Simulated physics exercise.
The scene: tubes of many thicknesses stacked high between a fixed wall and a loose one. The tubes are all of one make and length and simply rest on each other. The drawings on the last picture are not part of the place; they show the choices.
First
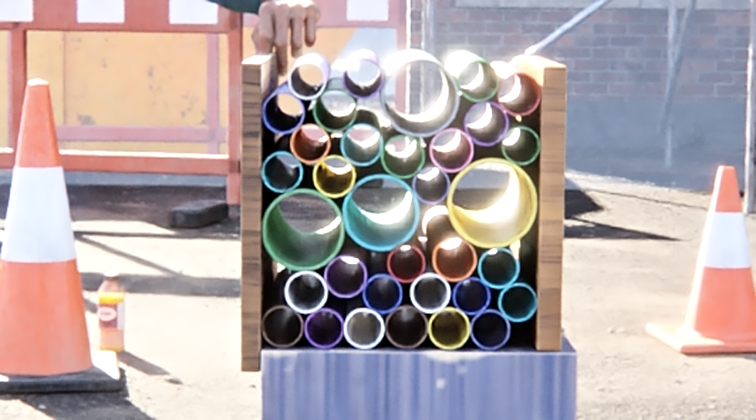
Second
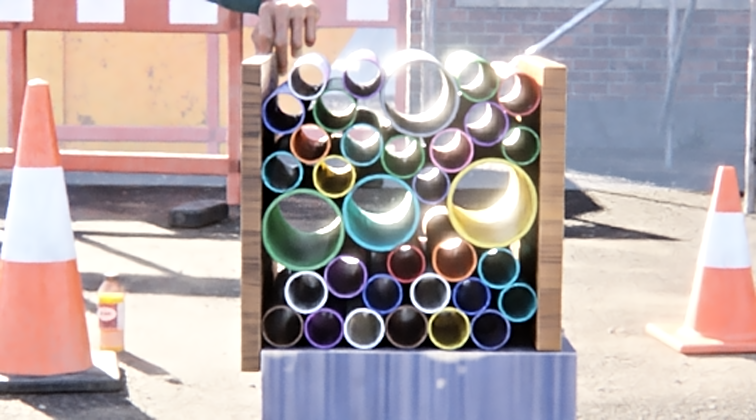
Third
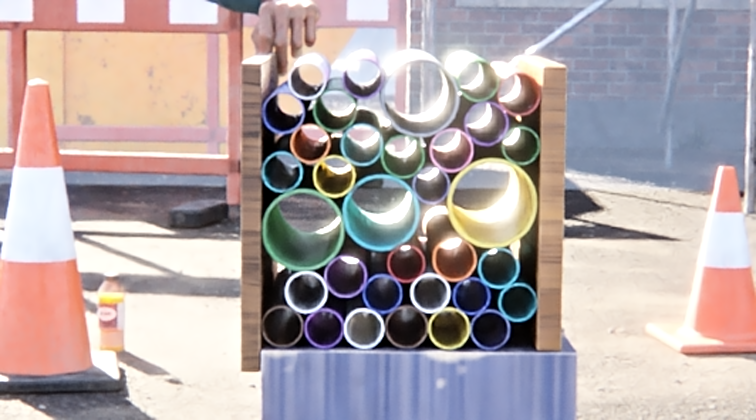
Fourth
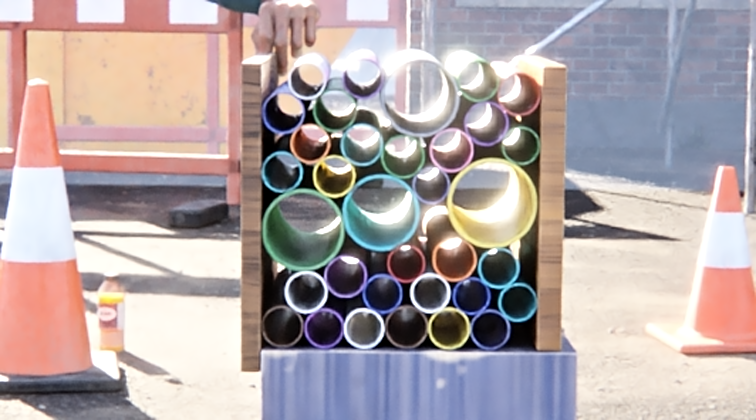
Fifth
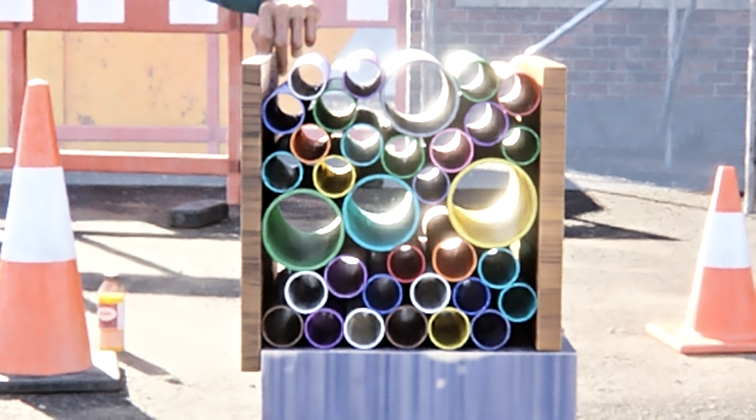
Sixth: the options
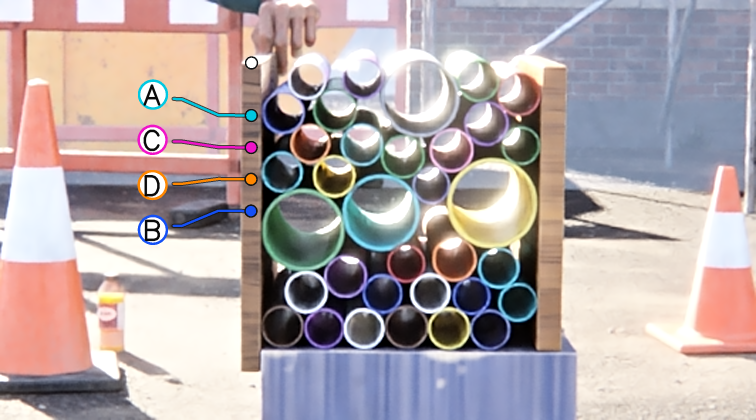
On a paved outdoor area between orange and white traffic cones, colourful round tubes sit stacked between two upright boards on a bluish block, while a hand rests at the top left; nothing visibly moves.
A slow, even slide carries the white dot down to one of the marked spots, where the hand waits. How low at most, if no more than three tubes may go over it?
At most to D.
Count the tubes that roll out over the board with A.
The count is none.
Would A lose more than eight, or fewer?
At A, fewer than eight.
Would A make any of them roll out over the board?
No.
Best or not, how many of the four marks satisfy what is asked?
The number is three.
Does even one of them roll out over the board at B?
At B: Yes.
On the marked copy, A at (251, 116); B at (251, 211); C at (251, 147); D at (251, 179); the white dot at (251, 63).
With D. Early on, top of the board (262, 119).
Further on, top of the board (262, 178).
At the end, top of the board (262, 178), two out over the board.
As for the rest, A none out over the board; B more than three out over the board; C none out over the board.
